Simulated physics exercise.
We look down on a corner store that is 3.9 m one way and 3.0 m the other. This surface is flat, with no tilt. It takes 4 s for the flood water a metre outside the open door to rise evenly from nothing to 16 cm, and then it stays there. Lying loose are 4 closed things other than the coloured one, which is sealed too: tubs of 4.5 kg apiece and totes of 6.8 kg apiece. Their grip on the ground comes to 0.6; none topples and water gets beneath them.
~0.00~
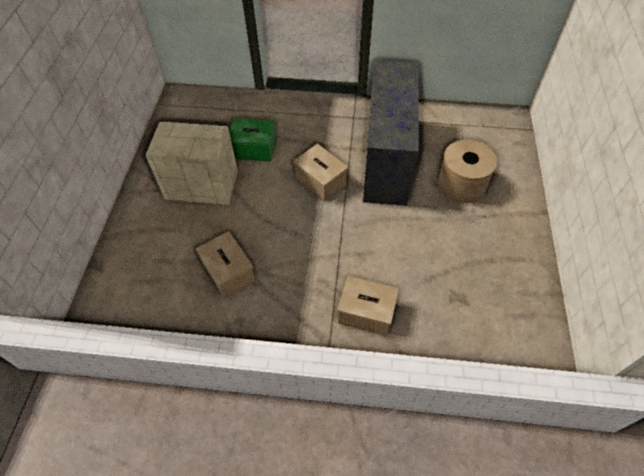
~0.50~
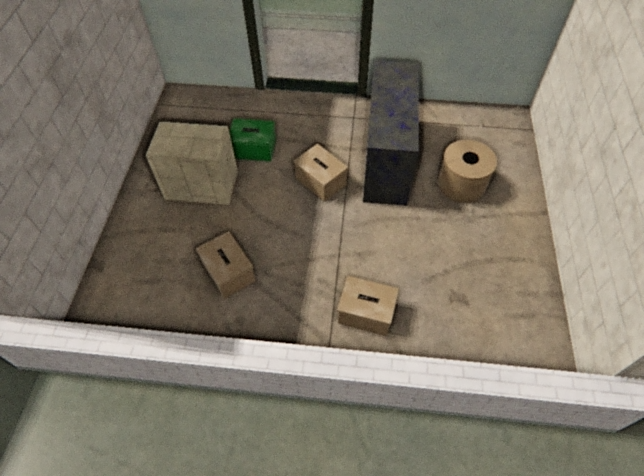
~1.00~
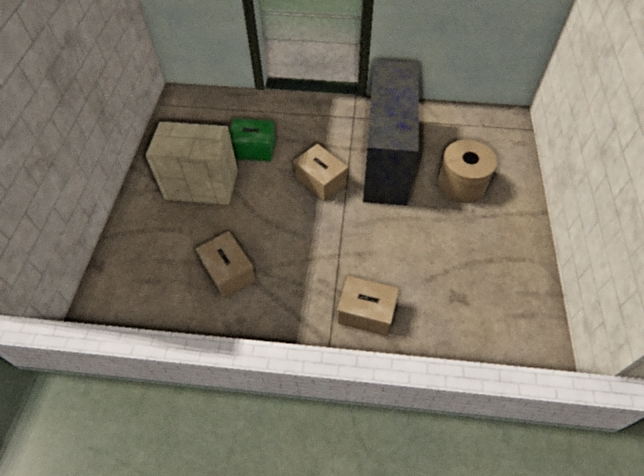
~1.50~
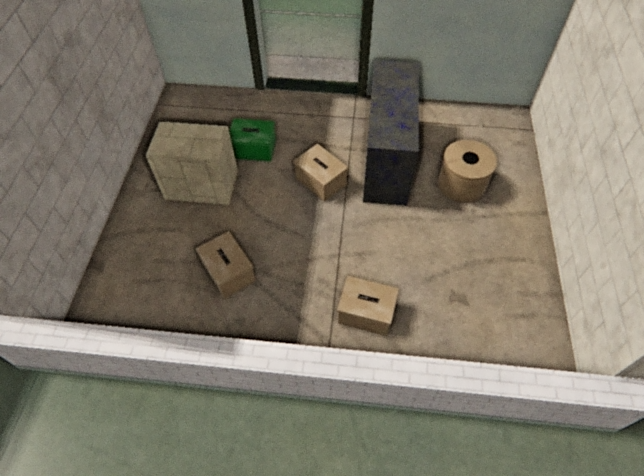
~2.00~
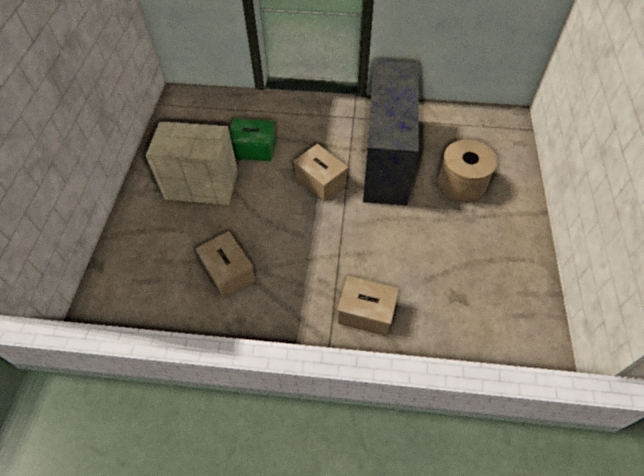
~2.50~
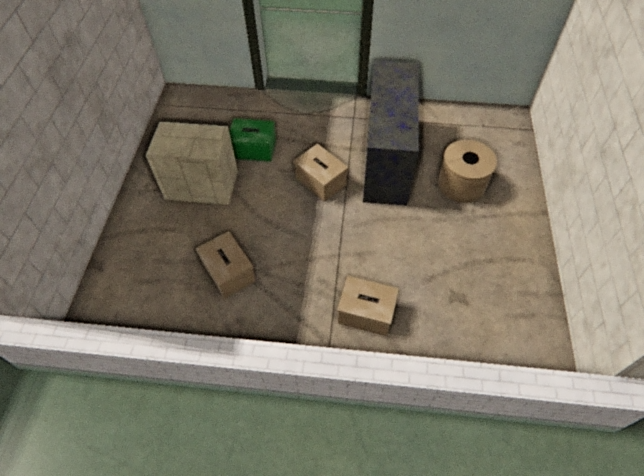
Greenish water spreads over the ground outside the low white wall and beyond the doorway, while inside the storeroom the green box, the tan boxes, the round tub and the larger blocks all stay in place.
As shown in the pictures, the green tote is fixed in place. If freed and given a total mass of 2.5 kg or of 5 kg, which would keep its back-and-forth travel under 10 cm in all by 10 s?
Neither would.
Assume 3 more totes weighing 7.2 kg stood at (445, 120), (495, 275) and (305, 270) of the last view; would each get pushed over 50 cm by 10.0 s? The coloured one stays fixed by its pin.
The first comes out below the threshold, the second below the threshold, the third above the threshold.
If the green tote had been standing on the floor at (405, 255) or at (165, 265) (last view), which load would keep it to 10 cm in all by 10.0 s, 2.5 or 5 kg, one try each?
In that order: Just the heavier works; no load works.
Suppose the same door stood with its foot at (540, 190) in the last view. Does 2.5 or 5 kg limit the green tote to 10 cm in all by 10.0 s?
Answer: Only the upper mass works.
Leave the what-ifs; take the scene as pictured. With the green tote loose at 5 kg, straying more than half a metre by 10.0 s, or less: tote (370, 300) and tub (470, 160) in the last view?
Object 1: Surpassed, object 2: Not surpassed.
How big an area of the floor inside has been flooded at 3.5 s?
About 1.5 m2 is covered.
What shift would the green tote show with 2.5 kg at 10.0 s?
Shift: About 200 cm.
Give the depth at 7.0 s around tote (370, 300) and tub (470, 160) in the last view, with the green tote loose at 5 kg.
About 5 and 0 cm.
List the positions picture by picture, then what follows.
In the first frame, the green tote at (251, 131) rests on the ground; 0.0 m2 under water; 0 of 5 have shifted.
In the second frame, the green tote at (251, 131) rests on the ground; 0.0 m2 under water; 0 of 5 have shifted.
In the third frame, the green tote at (251, 131), on the bottom; water covers 0.0 m2; 0 of 5 have shifted.
In the fourth frame, the green tote at (251, 131) rests on the ground; 0.0 m2 under water; 0 of 5 have shifted.
In the fifth frame, the green tote at (251, 131), on the bottom; 0.0 m2 under water; 0 of 5 have shifted.
In the sixth frame, the green tote at (251, 131) rests on the ground; 0.2 m2 under water; 0 of 5 have shifted.
After 3.5 s the green tote would be 1 cm from its start with 2.5 kg and 0 cm from its start with 5 kg; 2 cm of water round it then.
After 4.5 s the green tote would be 16 cm from its start with 2.5 kg and 17 cm from its start with 5 kg; 5 cm of water round it then.
After 7.0 s the green tote would be 123 cm from its start with 2.5 kg and 17 cm from its start with 5 kg; 6 cm of water round it then.
After 10.0 s the green tote would be 185 cm from its start with 2.5 kg and 143 cm from its start with 5 kg; 7 cm of water round it then.
